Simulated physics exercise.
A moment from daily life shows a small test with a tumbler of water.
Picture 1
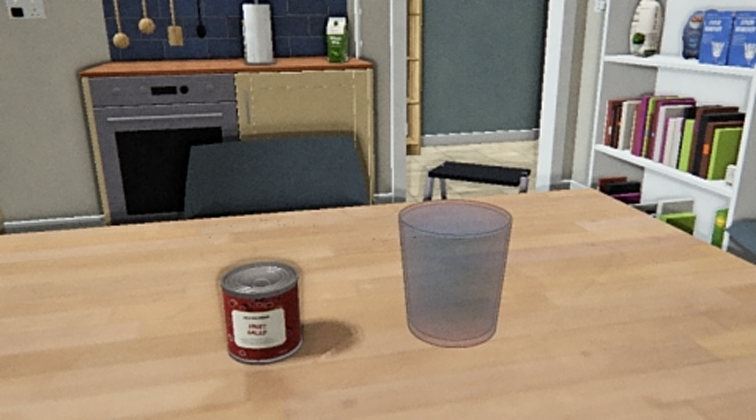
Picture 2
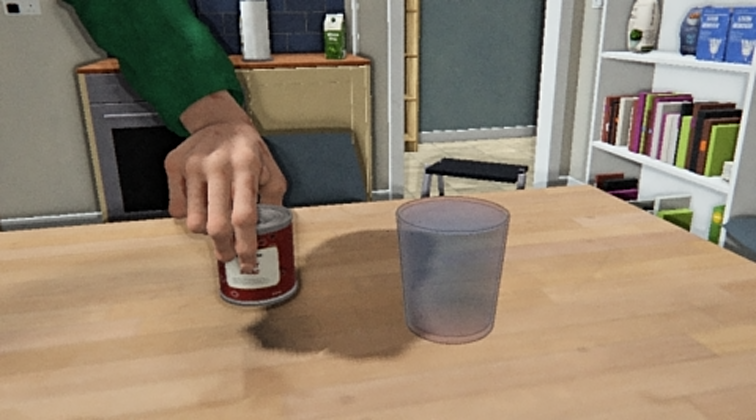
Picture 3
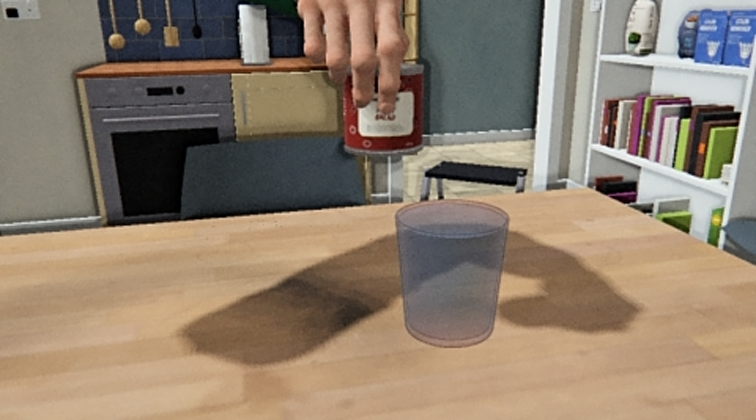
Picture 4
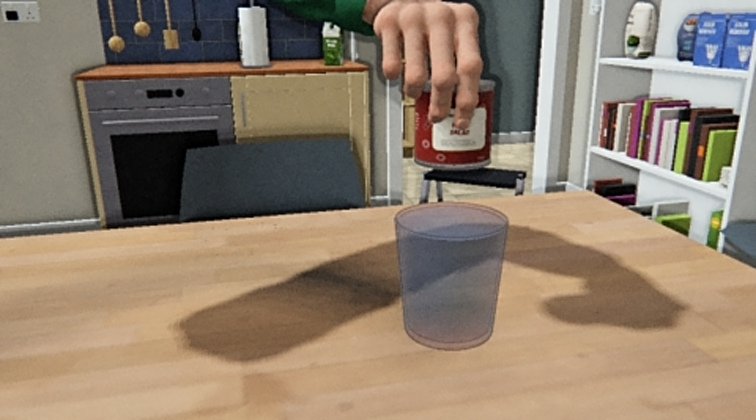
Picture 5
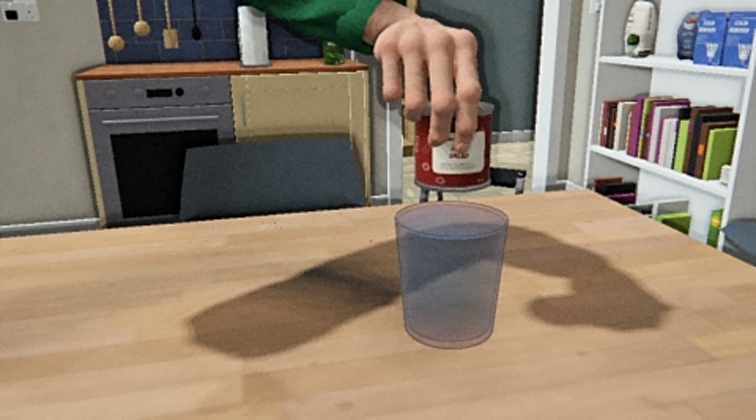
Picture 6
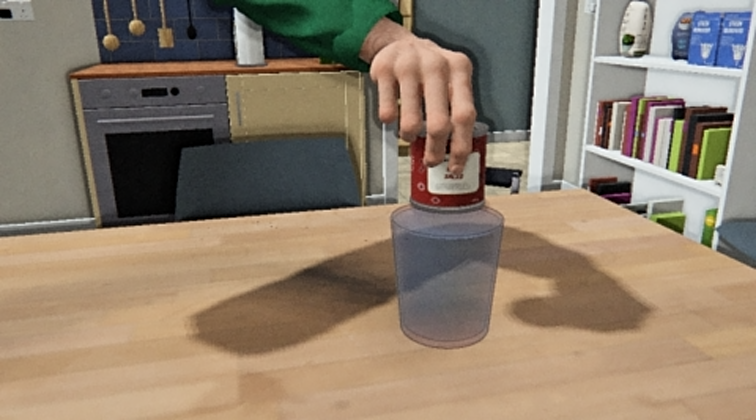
A hand in a green sleeve picked up a small red tin from the wooden table, carried it right over a nearly full tumbler of water, and lowered it to just above the surface.
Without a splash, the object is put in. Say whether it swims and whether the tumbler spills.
The object drops under, while the tumbler spills some.
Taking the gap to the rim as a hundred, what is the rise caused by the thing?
I'd call it some 690 in a hundred.
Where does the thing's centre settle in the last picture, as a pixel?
I'd say somewhere about (445, 288).
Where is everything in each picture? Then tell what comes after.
In the first picture, the tin of food lies on the top at (262, 312); tumbler (453, 268) nearly full.
In the second picture, a hand picks up the tin of food at (255, 253); tumbler nearly full, surface at (452, 216).
In the third picture, the tin of food is carried over at (383, 108); tumbler (450, 268) nearly full.
In the fourth picture, the tin of food is above the tumbler at (453, 123); tumbler nearly full, surface at (451, 222).
In the fifth picture, the tin of food comes down at (453, 145); tumbler (450, 269) nearly full.
In the sixth picture, the tin of food is just over the surface at (448, 164); tumbler nearly full, surface at (447, 221).
Soon after, the tin of food enters the water; the tumbler is full to the brim; some has gone over the rim.
Later, the tin of food goes on down; the tumbler is full to the brim; some has gone over the rim.
In the end, the tin of food lies on the bottom; the tumbler is full to the brim; some has gone over the rim.
